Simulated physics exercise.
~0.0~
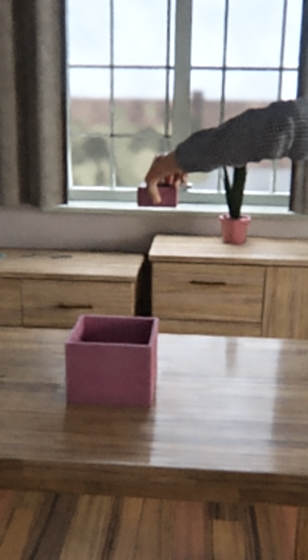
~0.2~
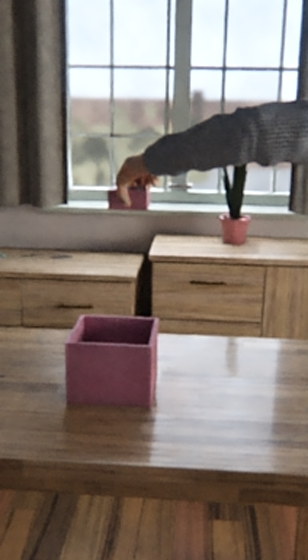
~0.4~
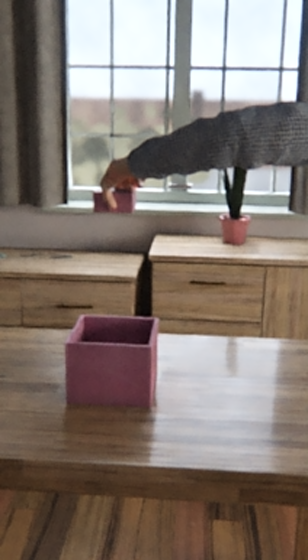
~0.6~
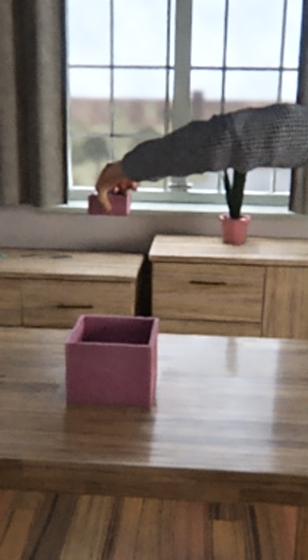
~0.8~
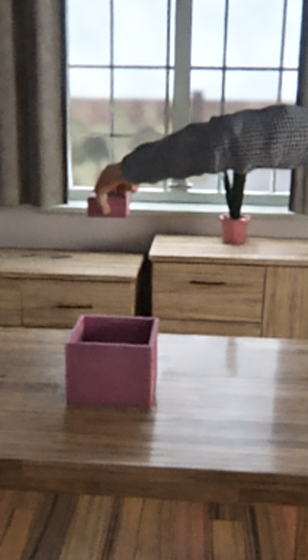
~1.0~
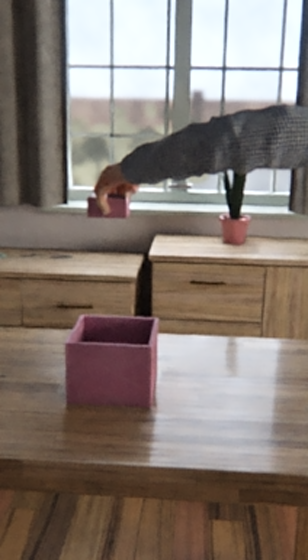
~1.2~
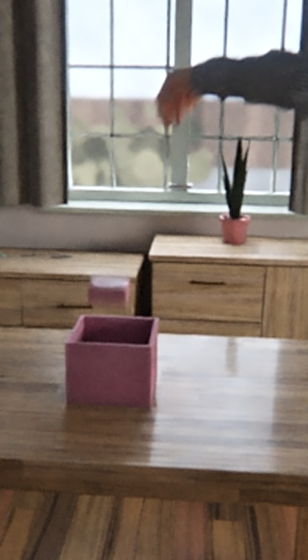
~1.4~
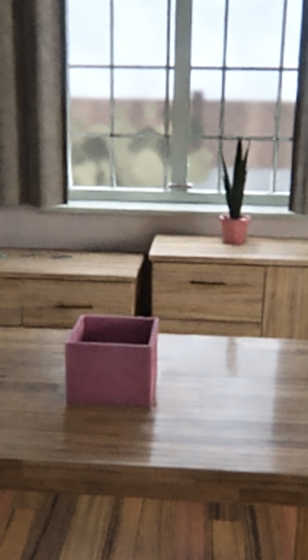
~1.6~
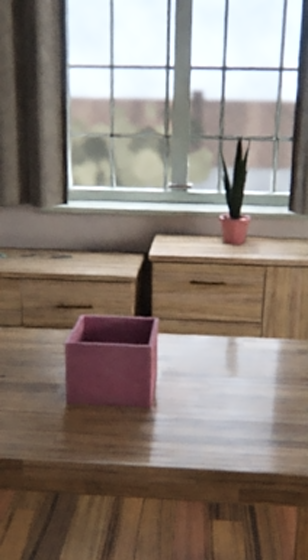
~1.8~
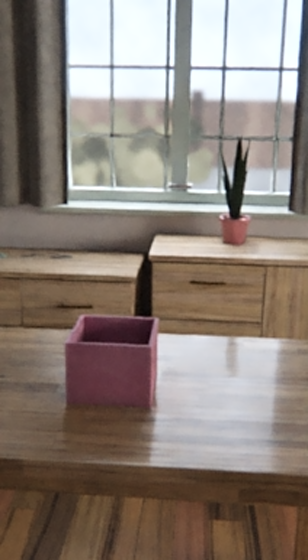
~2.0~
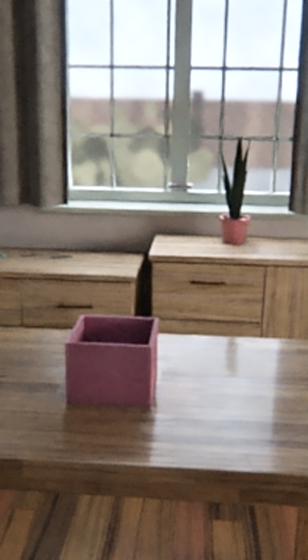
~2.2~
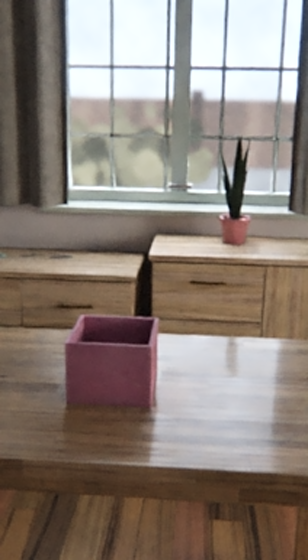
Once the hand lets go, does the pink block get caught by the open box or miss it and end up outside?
The open box catches the pink block, which drops down inside it and out of view.
